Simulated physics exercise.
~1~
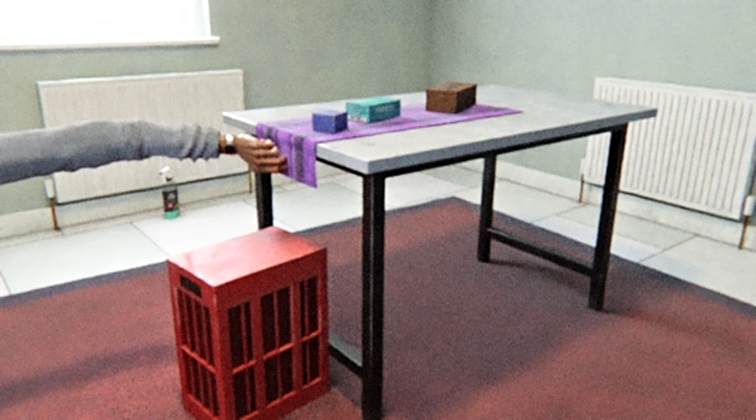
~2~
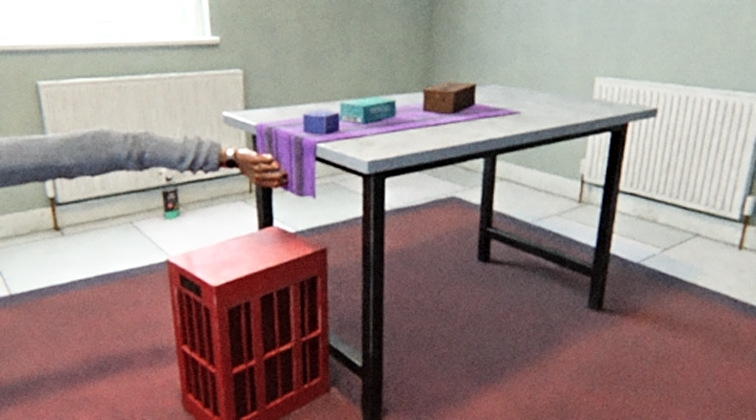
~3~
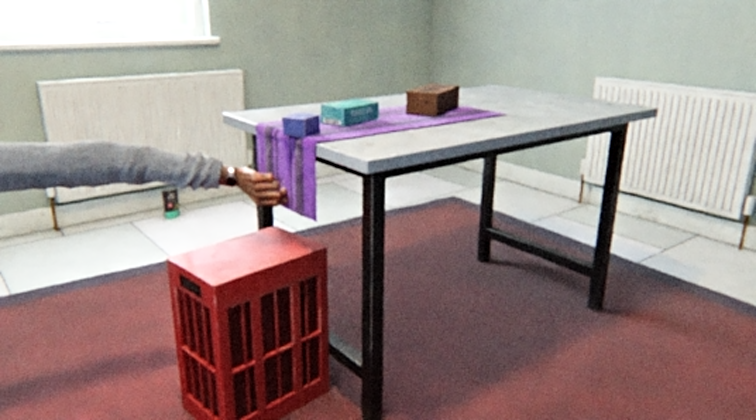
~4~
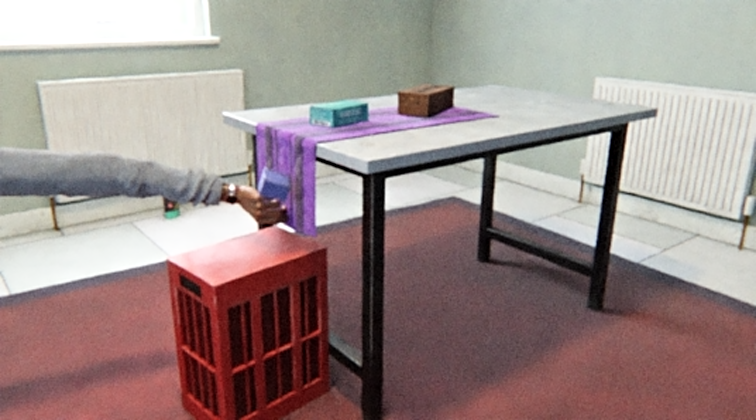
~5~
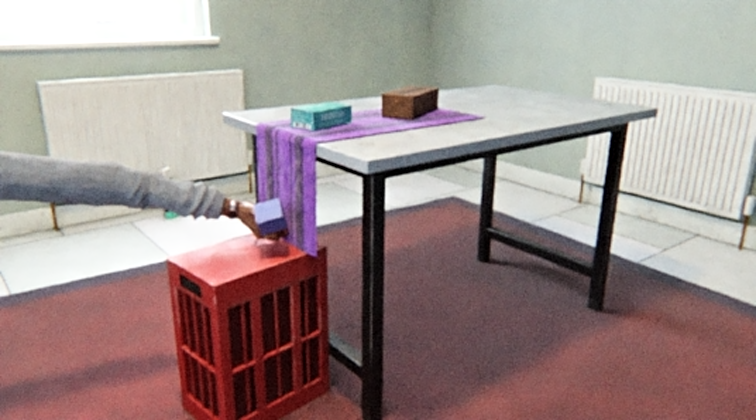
In a room, a hand pulls a purple runner down and the blue block falls off.
